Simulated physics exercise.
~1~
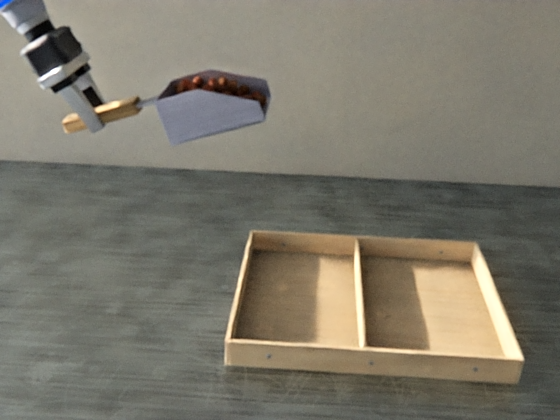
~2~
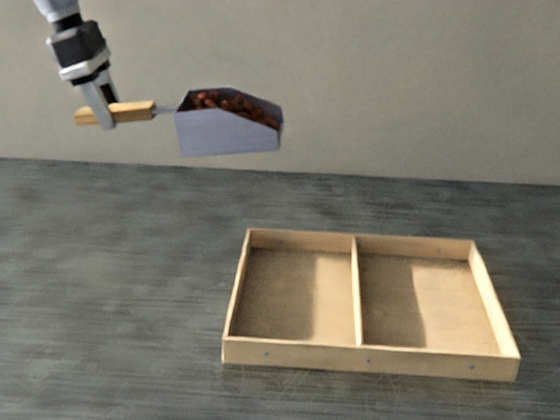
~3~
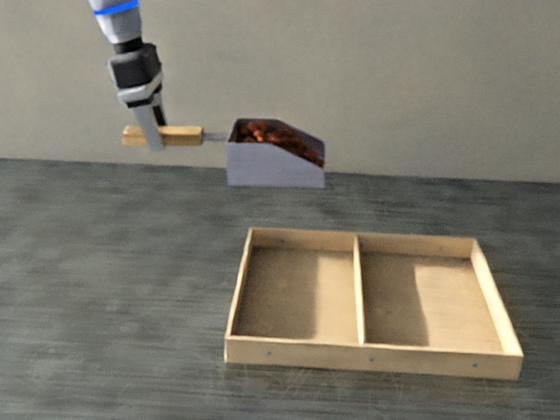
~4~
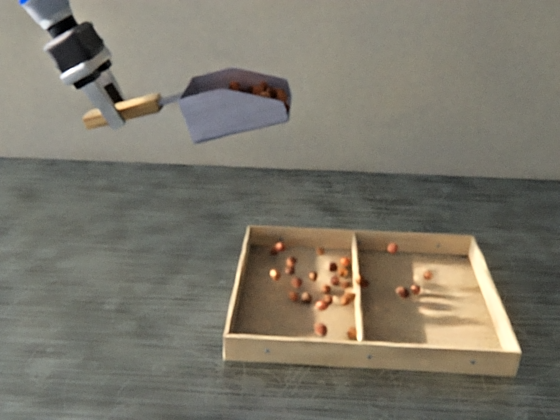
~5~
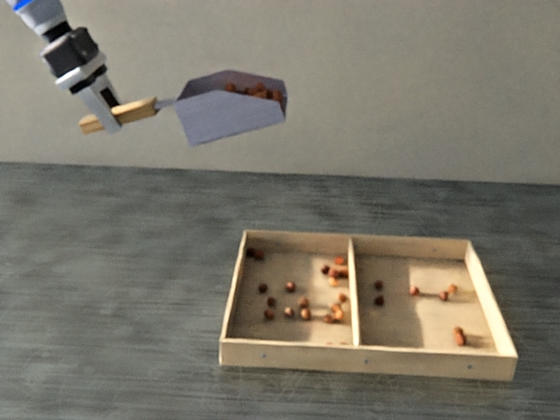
A robot arm moved a metal scoop of hazelnuts right and down toward a divided wooden tray, then drew back up to the left, leaving some nuts scattered in both sections, more in the left, while others stayed in the scoop.
